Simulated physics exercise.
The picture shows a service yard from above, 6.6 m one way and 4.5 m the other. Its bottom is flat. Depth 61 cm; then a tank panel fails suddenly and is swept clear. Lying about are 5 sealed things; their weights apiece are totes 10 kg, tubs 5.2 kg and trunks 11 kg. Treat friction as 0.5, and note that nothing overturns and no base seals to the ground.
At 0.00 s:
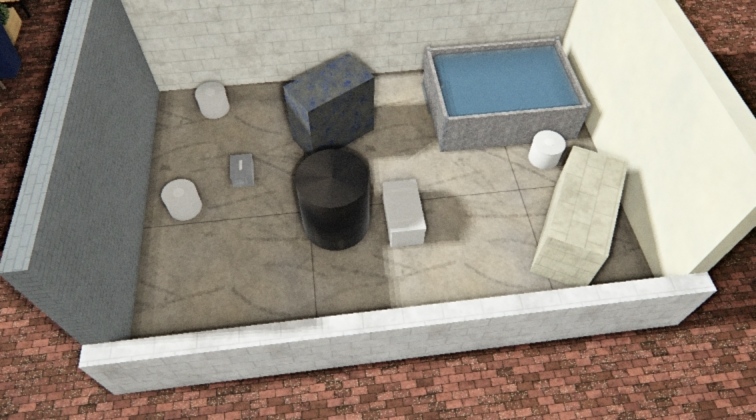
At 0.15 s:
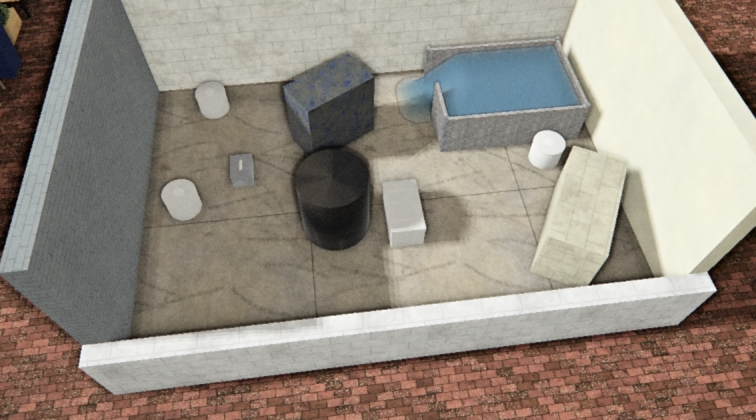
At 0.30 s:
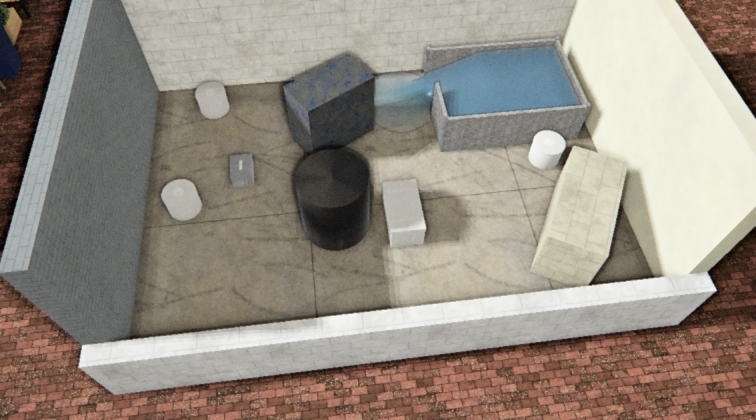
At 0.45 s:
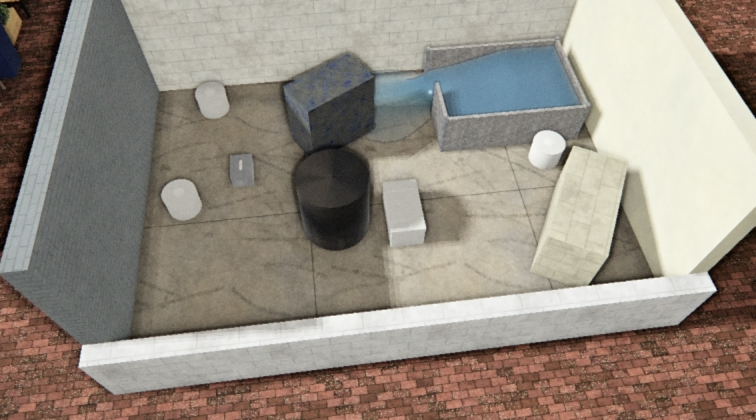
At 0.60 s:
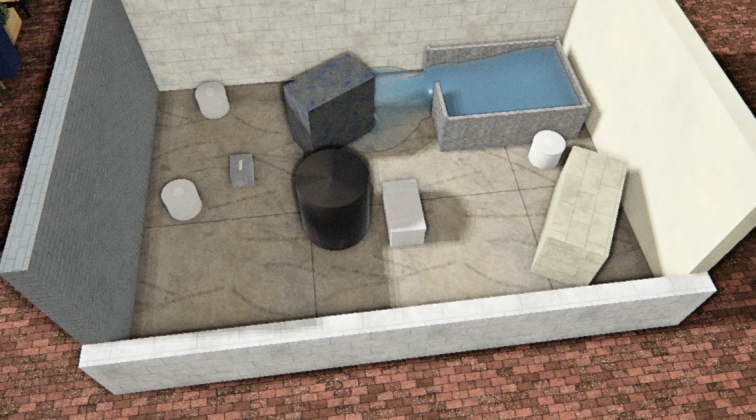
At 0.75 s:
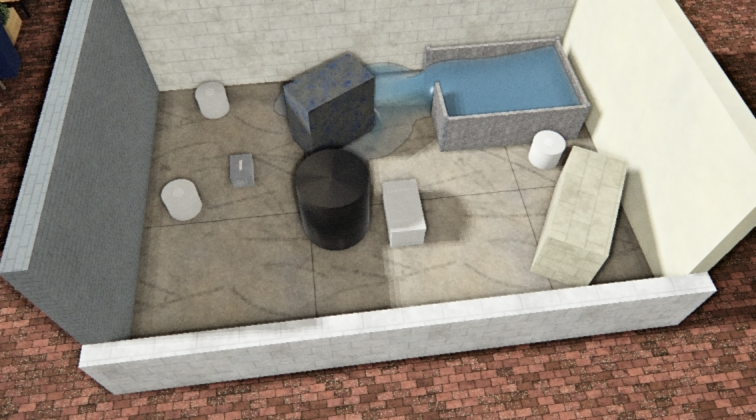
A flat-floored service yard, enclosed by pale and grey walls with red brick paving outside, is seen from above at an angle. A raised stone basin of blue water stands at the back right, with a dark blue-grey block, a black cylinder and smaller white and grey shapes around it. Water pours from the basin's left side, reaches the block and spreads around its base, while the objects and camera stay still.
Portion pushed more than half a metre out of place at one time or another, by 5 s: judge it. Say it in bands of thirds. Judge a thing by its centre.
I would put it between one and two thirds.
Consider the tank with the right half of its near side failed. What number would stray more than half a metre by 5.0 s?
Then 1 of them would.
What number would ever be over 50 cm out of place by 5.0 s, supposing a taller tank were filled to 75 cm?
Then 3 of them.
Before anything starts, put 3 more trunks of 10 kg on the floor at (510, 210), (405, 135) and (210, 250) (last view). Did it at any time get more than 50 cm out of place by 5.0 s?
Note, in sequence: Under threshold; over threshold; over threshold.
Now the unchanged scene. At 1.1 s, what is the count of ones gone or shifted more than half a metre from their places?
The number by then is 0.
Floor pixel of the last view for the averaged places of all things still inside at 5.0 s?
It works out to somewhere near (372, 242) on the floor.
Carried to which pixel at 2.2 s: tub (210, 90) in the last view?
My estimate: Around (159, 143).
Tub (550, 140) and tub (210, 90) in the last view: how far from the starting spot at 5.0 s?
The first is off by 0 cm, the second by 400 cm.
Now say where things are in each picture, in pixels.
In the first frame, a tote at (241, 165), on the bottom; a tub at (179, 193), on the bottom; 2.9 m2 under water; 0 of 5 have shifted.
In the second frame, a tote at (241, 165), on the bottom; a tub at (179, 193) rests on the ground; 3.3 m2 under water; 0 of 5 have shifted.
In the third frame, a tote at (241, 165) rests on the ground; a tub at (179, 193) rests on the ground; water covers 3.9 m2; 0 of 5 have shifted.
In the fourth frame, a tote at (241, 165), on the bottom; a tub at (179, 193) rests on the ground; 4.5 m2 under water; 0 of 5 have shifted.
In the fifth frame, a tote at (241, 165) rests on the ground; a tub at (179, 193), on the bottom; water covers 5.0 m2; 0 of 5 have shifted.
In the sixth frame, a tote at (241, 165), on the bottom; a tub at (179, 193), on the bottom; 5.5 m2 under water; 0 of 5 have shifted.
After 1.1 s 0 of 5 are over 50 cm from their spots; 0 afloat.
After 2.2 s 1 of 5 are over 50 cm from their spots; 1 afloat.
After 3.5 s 3 of 5 are over 50 cm from their spots; 1 afloat.
After 5.0 s 3 of 5 are over 50 cm from their spots, and 3 have been at some point; 2 afloat.
